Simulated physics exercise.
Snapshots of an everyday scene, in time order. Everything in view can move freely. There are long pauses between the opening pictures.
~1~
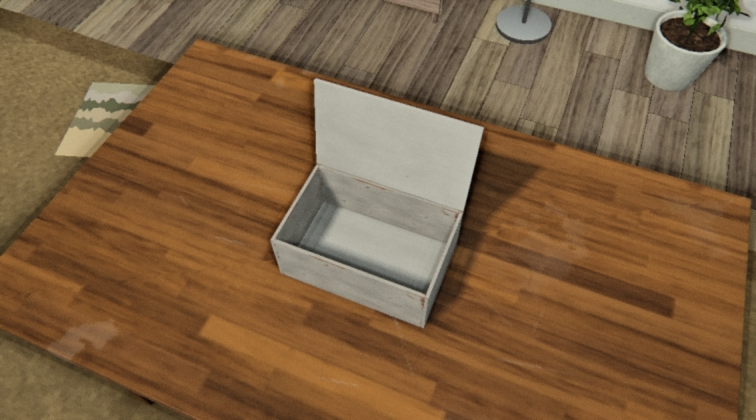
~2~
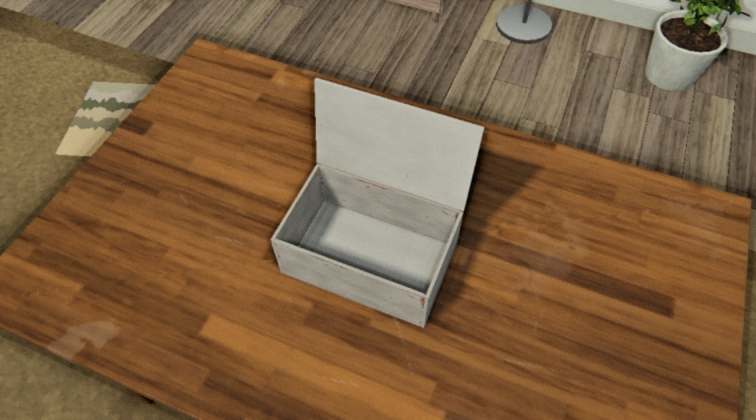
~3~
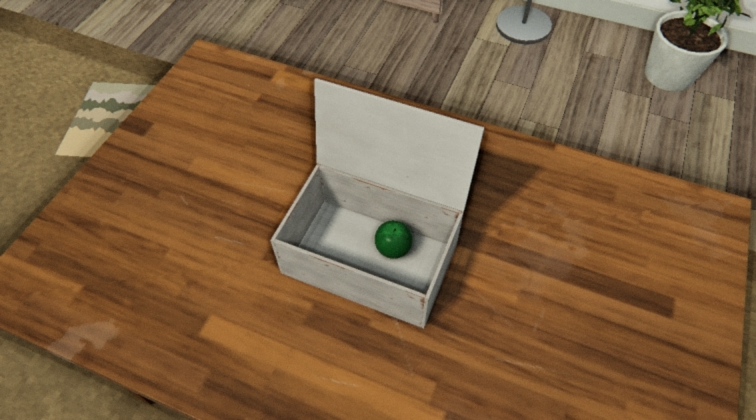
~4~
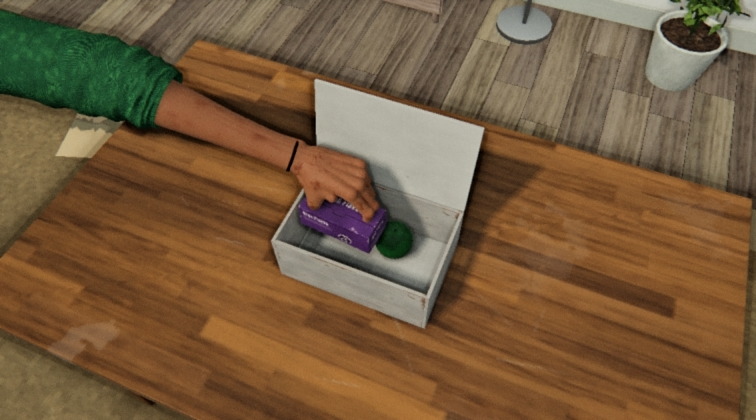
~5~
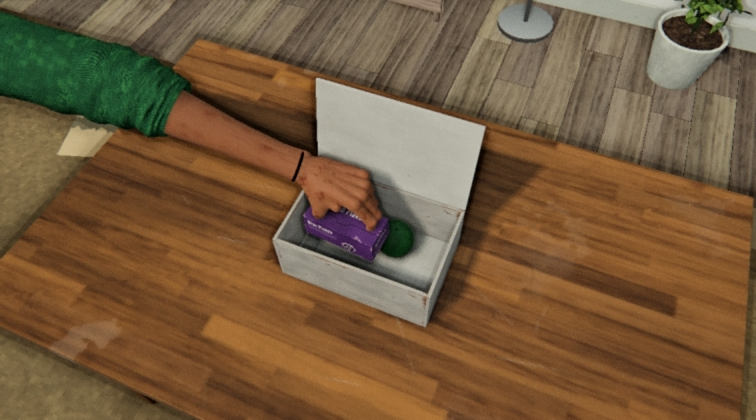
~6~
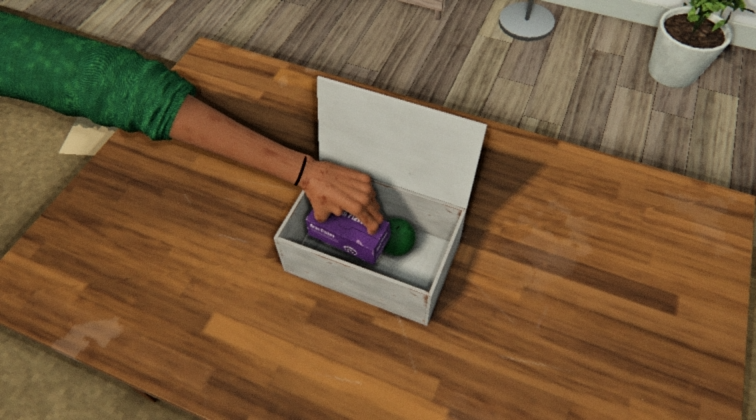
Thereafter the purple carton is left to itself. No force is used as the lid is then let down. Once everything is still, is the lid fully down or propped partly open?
It is fully down.
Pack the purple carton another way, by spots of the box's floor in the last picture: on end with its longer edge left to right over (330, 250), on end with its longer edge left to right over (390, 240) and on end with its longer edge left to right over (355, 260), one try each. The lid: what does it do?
Well, the first try leaves the lid standing open, the second leaves it lying shut, and the third leaves it standing open.
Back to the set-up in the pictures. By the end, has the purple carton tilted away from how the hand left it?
Once everything settles, the purple carton keeps its original angle.
Then, 1.20 s after the last picture, lid starting down; purple carton slid a little near (351, 253); green apple rolled a little.
Then, 1.90 s after the last picture, lid 40° above the rim; purple carton slid a little near (351, 253); green apple rolled a little.
At rest, lid shut; moved from the start, purple carton; green apple in place. Seen from the same camera at the end, purple carton near (351, 253).
